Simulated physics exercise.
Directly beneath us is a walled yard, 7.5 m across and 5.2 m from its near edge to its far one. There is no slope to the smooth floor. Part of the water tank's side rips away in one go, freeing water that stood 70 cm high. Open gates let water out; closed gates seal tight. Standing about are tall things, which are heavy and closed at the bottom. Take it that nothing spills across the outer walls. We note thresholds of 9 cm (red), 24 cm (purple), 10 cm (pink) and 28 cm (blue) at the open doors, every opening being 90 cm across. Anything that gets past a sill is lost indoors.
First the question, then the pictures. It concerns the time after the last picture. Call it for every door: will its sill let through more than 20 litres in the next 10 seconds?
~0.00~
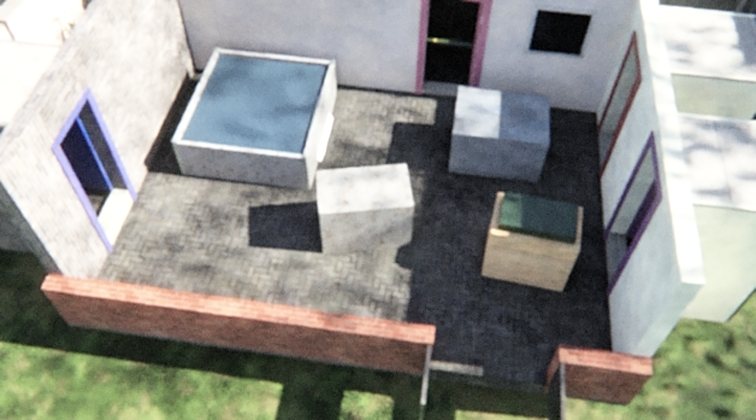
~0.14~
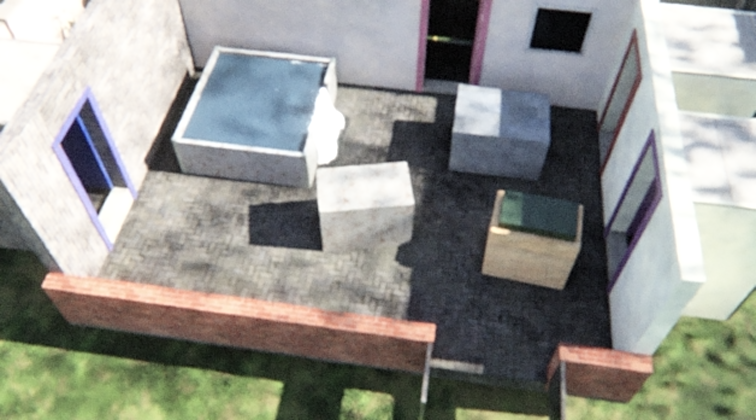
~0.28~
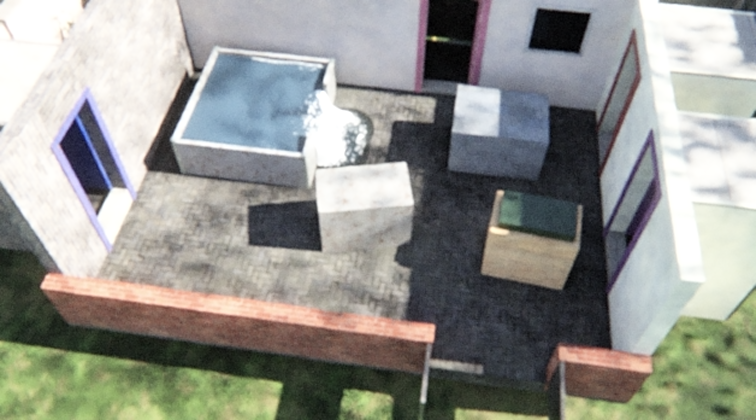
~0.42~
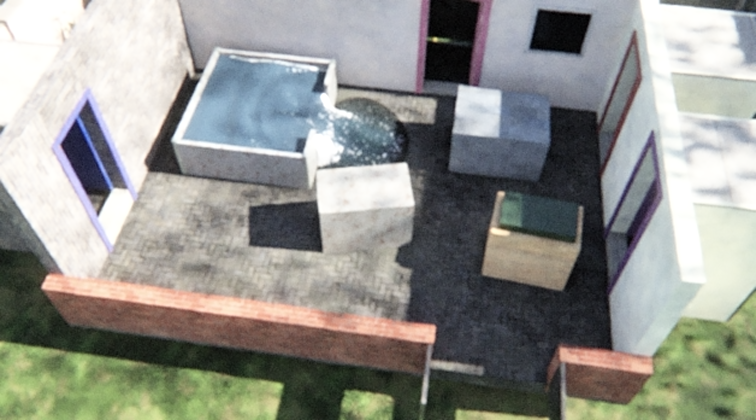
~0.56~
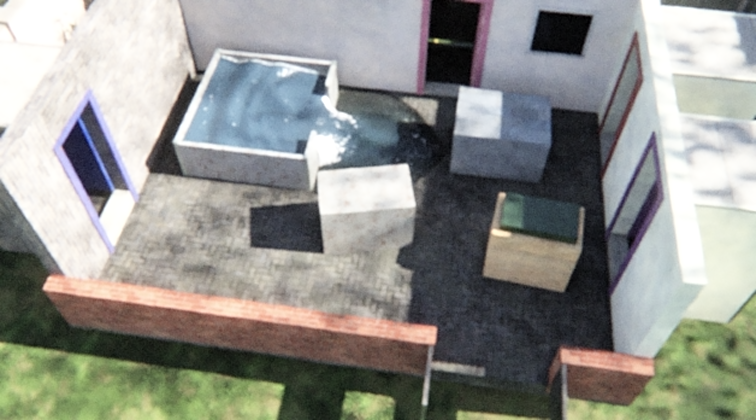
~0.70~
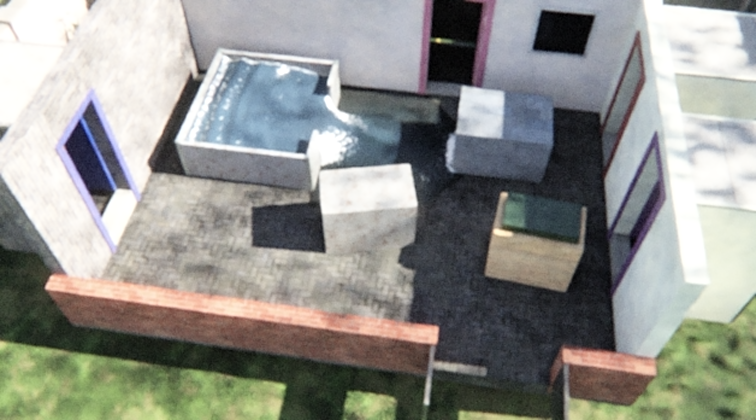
Red door - it will, purple door - it will not, pink door - it will, blue door - it will not.
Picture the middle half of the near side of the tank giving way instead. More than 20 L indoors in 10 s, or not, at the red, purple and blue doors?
Then red would come out on the low side, purple on the low side and blue on the low side.
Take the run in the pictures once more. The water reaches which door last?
The answer is the blue door.
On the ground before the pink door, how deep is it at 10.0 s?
The depth comes to around 11.0 centimetres.
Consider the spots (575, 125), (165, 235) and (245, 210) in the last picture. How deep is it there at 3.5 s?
13, 0 and 1 cm.
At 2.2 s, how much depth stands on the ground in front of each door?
Depths in cm: Red 9, purple 18, pink 26, blue 0.
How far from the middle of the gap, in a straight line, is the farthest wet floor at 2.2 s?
Roughly 5.2 metres out.
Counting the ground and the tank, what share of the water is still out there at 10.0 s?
I'd say close to 74 percent is still there.
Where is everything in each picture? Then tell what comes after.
Still water, 70 cm deep, in the water tank at (258, 103), in the first frame.
Water pours out at (320, 126) and has run 0.6 m, to (340, 115); typically 10 cm deep outside, 70 cm at the water tank's back, in the second frame.
Water pours out at (319, 129) and has run 0.9 m, to (368, 124); typically 12 cm deep outside, 70 cm at the water tank's back, in the third frame.
The front is at (404, 139), 1.4 m from the gap at (320, 130); 2.2 m2 of floor is under water; 70 cm left at the back of the water tank, in the fourth frame.
Water pours out at (321, 131) and has run 2.0 m, to (438, 146); typically 6 cm deep outside, 67 cm at the water tank's back, in the fifth frame.
The front is at (454, 176), 2.4 m from the gap at (323, 130); 5.3 m2 of floor is under water; 60 cm left at the back of the water tank, in the sixth frame.
After 1.4 s water covers 25 % of the floor and is deepest (40 cm) near (334, 139); red door not reached, purple door not reached, pink door 22 cm at the sill, 0 L in, blue door not reached.
After 2.2 s water covers 40 % of the floor and is deepest (34 cm) near (436, 150); red door 9 cm at the sill, 0 L in, purple door 18 cm at the sill, 0 L in, pink door 26 cm at the sill, 58 L in, blue door not reached.
After 3.5 s water covers 60 % of the floor and is deepest (25 cm) near (596, 185); red door 18 cm at the sill, 32 L in, purple door 15 cm at the sill, 5 L in, pink door 21 cm at the sill, 164 L in, blue door not reached.
After 6.0 s water covers 70 % of the floor and is deepest (18 cm) near (597, 202); red door 16 cm at the sill, 95 L in, purple door 13 cm at the sill, 5 L in, pink door 16 cm at the sill, 235 L in, blue door not reached.
After 10.0 s water covers 95 % of the floor and is deepest (12 cm) near (424, 165); red door 9 cm at the sill, 126 L in, purple door 7 cm at the sill, 5 L in, pink door 11 cm at the sill, 270 L in, blue door 3 cm at the sill, 0 L in.
